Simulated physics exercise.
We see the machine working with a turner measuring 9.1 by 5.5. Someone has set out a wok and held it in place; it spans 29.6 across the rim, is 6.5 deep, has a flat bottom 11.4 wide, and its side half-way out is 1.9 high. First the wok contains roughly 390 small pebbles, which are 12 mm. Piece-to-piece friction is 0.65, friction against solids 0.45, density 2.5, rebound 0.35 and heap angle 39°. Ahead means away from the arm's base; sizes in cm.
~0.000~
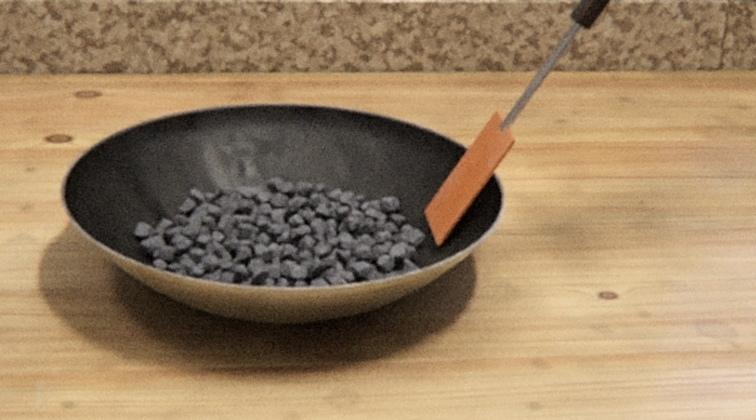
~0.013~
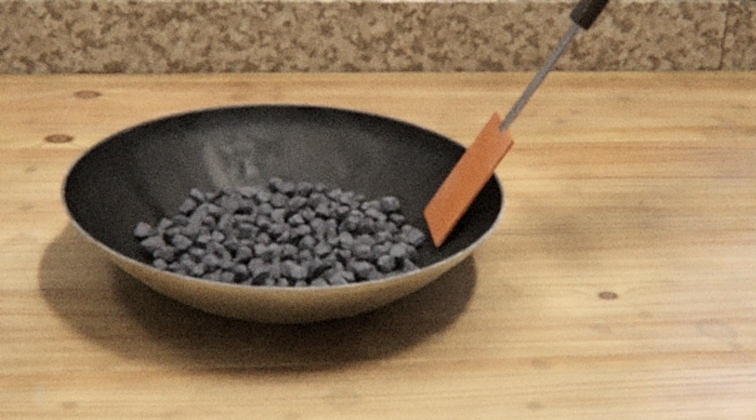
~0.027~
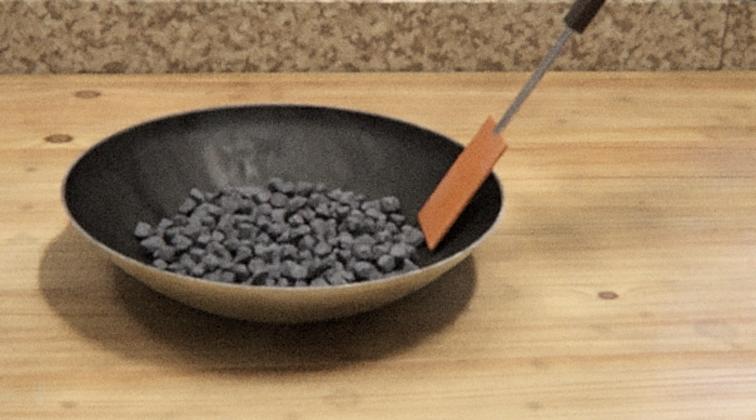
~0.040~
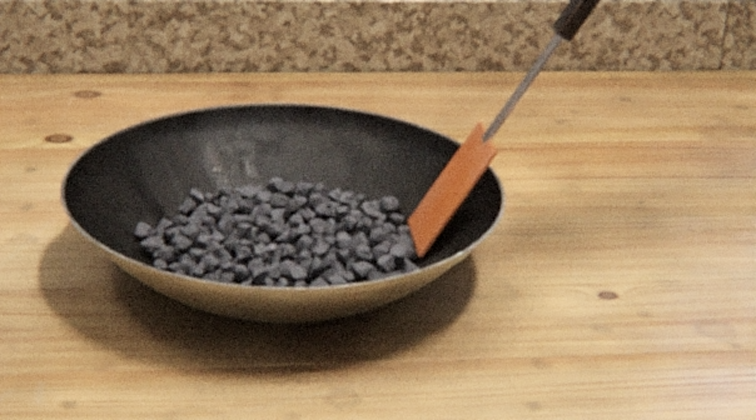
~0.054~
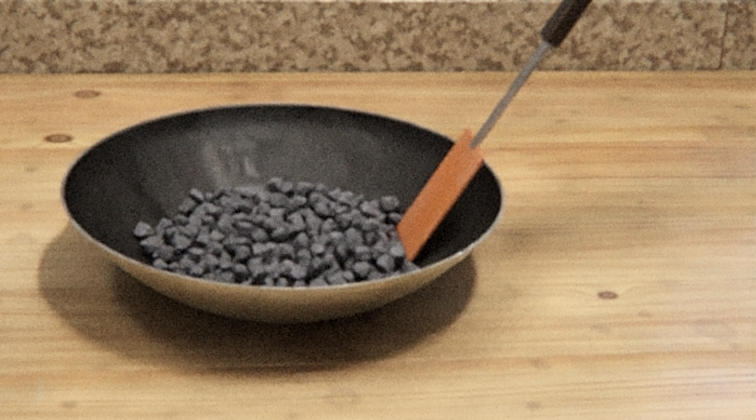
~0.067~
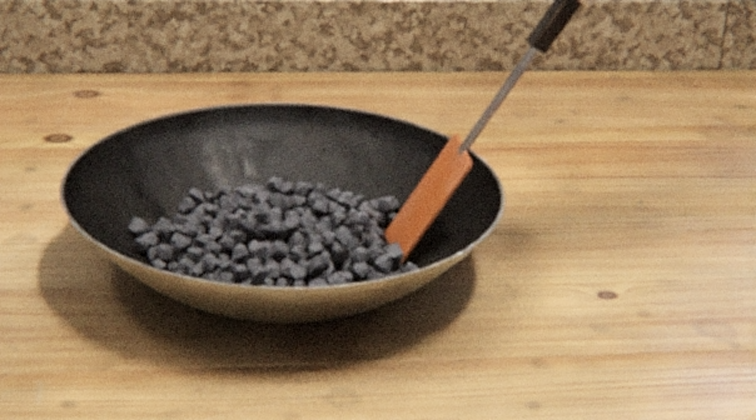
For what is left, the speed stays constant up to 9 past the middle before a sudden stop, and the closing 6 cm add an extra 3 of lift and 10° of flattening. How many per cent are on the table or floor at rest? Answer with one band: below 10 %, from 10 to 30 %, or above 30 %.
Below 10 %.
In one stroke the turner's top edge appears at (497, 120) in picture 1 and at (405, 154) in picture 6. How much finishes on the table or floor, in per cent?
Some 25 per cent.
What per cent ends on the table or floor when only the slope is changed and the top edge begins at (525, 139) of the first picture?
About 5 per cent.
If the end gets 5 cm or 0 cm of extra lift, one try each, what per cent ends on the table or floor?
I'd put it near 5 in a hundred, then near 0 in a hundred.
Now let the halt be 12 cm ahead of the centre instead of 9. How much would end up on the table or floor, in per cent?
I'd expect close to 15 per cent then.
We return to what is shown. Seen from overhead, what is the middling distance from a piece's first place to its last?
4 cm.
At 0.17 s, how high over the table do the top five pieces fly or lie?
Somewhere around 5 centimetres high.
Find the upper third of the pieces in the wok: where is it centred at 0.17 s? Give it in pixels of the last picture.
Roughly at (208, 231).
After 0.17 s, sloping 59°, highest piece 6 above the table; 391 in the wok.
After 0.28 s, sloping 56°, highest piece 7 above the table; 391 in the wok.
After 0.53 s, sloping 49°, highest piece 7 above the table; 376 in the wok, 11 on the table or floor, 4 on the blade or in flight.
After 1.58 s, sloping 49°, highest piece 7 above the table; 376 in the wok, 15 on the table or floor.
In the end, 376 in the wok, 15 on the table or floor. That is 4 % on the table or floor.
